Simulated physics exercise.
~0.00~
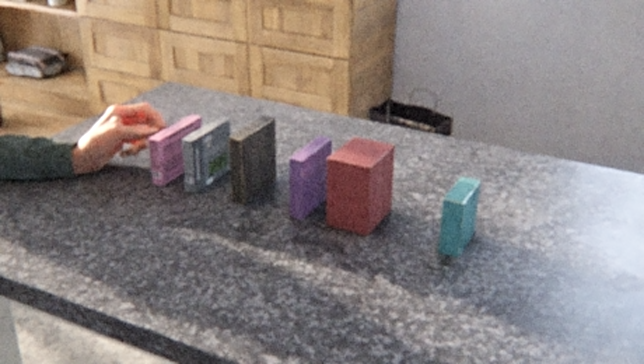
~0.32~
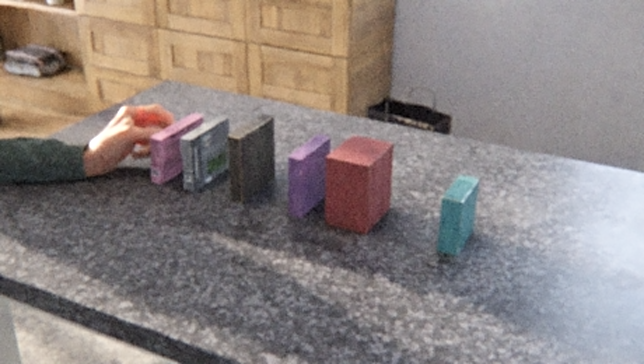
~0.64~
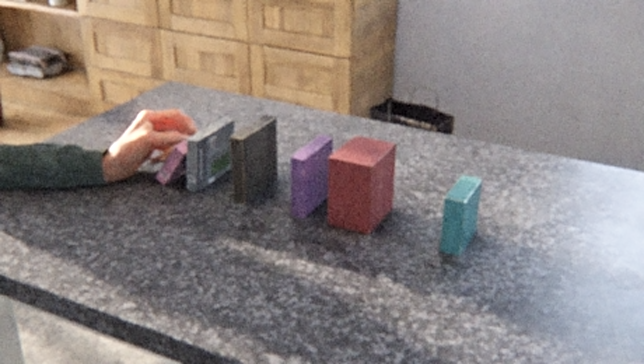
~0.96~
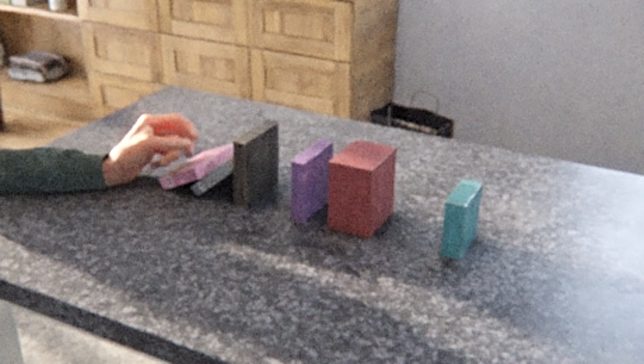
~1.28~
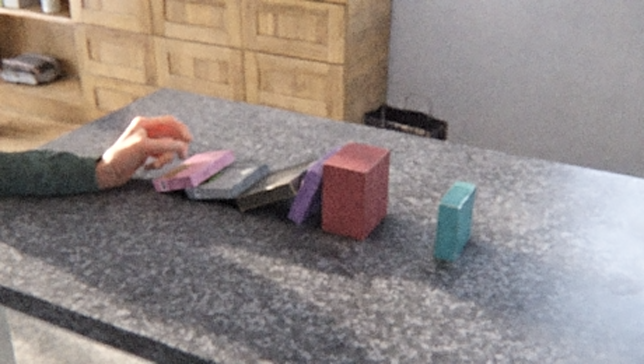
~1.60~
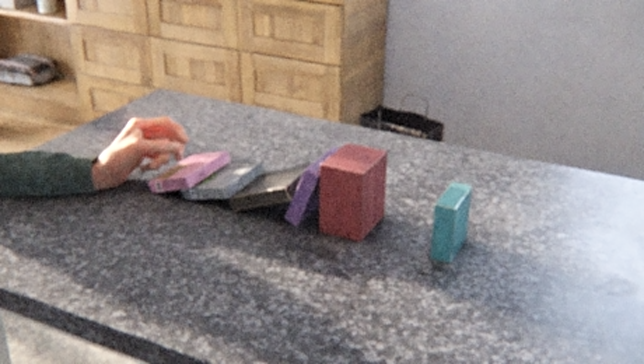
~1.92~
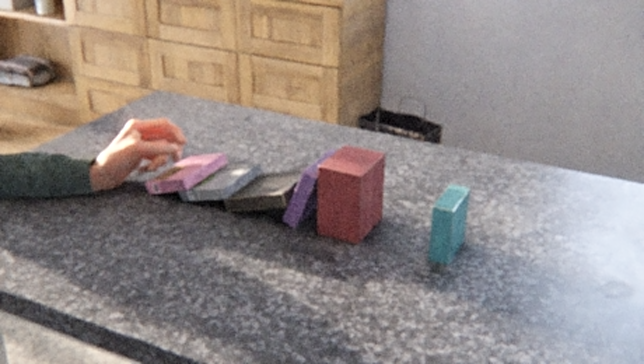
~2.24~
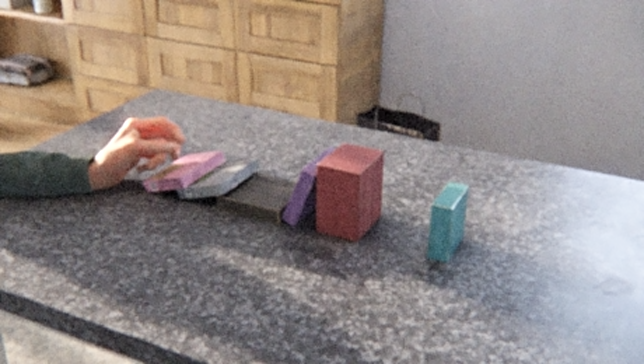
On a speckled dark grey tabletop in front of wooden drawers, a row of flat blocks and packets stands on end, with a hand in a dark green sleeve at the left. The fingers tip the pink packet to the right, and it leans into the grey one beside it. The grey packet goes over against the black block, which topples in turn towards the purple block. The purple block tilts and comes to rest against the thick red block, which stays put. The hand lingers at the left while the black block settles flatter, and the turquoise block still stands apart, untouched, at the right.
